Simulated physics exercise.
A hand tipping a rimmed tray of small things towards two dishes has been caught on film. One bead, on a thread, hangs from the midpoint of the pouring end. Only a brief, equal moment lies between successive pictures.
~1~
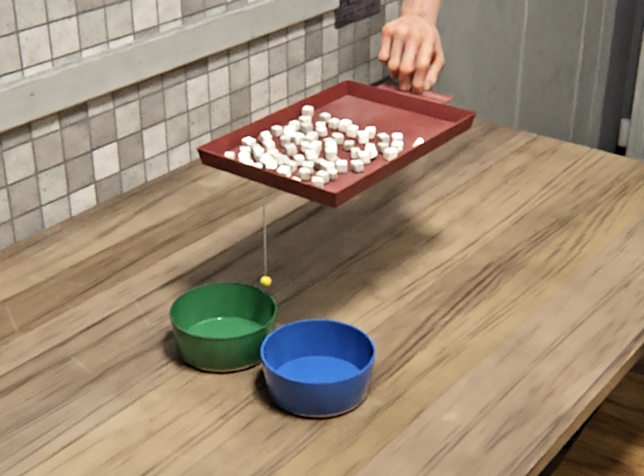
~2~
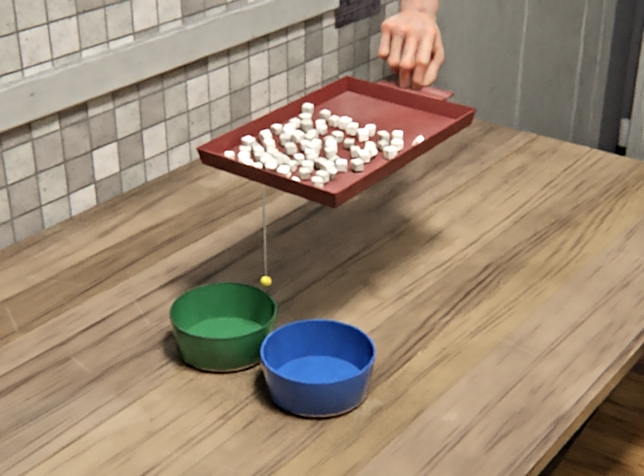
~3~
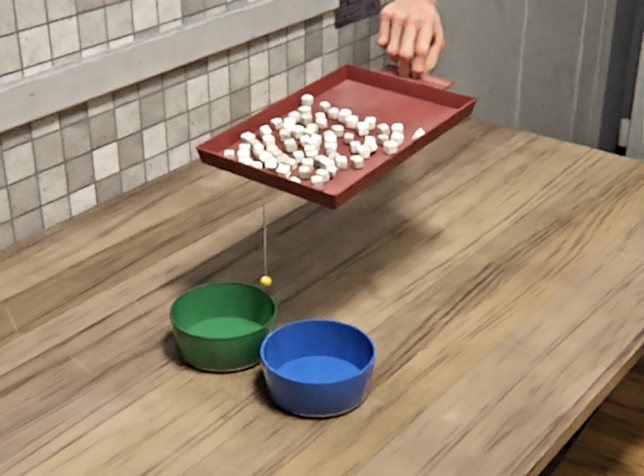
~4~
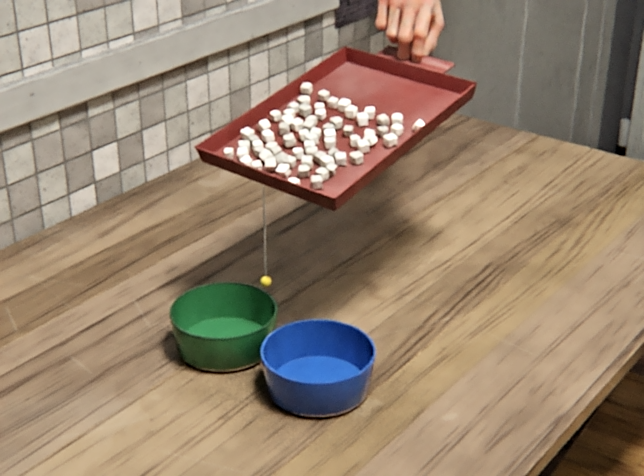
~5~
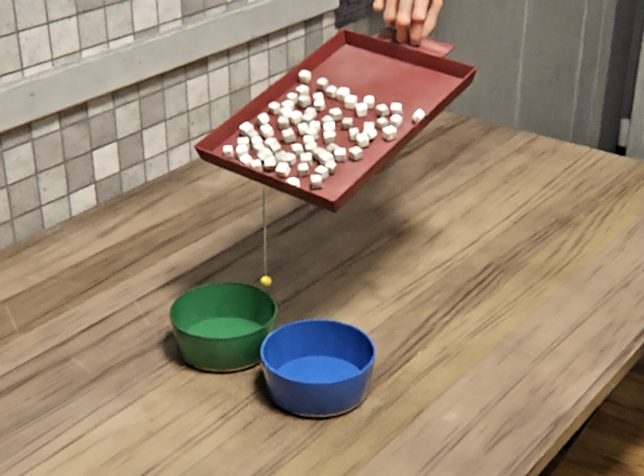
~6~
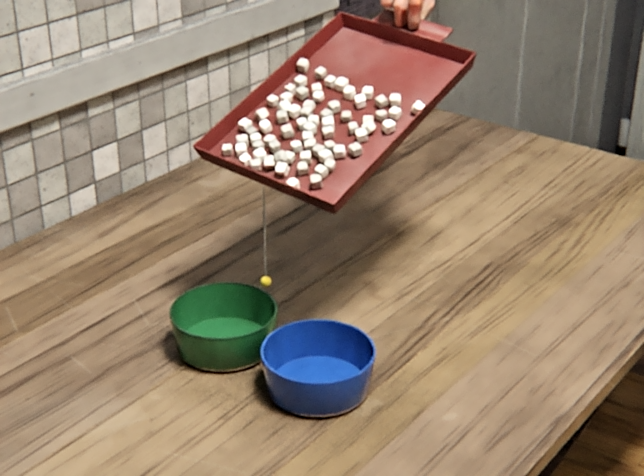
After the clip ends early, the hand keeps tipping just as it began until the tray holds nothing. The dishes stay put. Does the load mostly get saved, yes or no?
Yes, most of it is saved.
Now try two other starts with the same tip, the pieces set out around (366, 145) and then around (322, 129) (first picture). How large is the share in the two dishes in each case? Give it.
It would be roughly 90 per cent for the first and roughly 80 per cent for the second.
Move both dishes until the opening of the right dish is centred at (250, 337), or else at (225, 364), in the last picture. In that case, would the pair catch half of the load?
First try: A majority; second try: A minority.
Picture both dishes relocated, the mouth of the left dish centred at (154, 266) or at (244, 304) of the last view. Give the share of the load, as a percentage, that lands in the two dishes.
First try: Roughly 20 per cent; second try: Roughly 50 per cent.
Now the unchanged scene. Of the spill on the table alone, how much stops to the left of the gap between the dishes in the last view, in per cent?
About 90 %.
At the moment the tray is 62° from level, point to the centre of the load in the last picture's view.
The load is centred near (280, 154).
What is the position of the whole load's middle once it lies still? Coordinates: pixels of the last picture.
The centre settles at about (243, 361).
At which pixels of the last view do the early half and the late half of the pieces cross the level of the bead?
I'd place the first part at (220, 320) and the rest at (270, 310).
Soon after the last picture, tray tipped steeply; all on the tray.
A little later, tray tipped right over; nearly all on the tray; a stray few outside both.
Later still, tray tipped past a quarter turn; about a third in the right dish; about a third in the left dish; about a third outside both.
At rest, tray tipped past a quarter turn; about a third in the right dish; about a third in the left dish; about a third outside both.
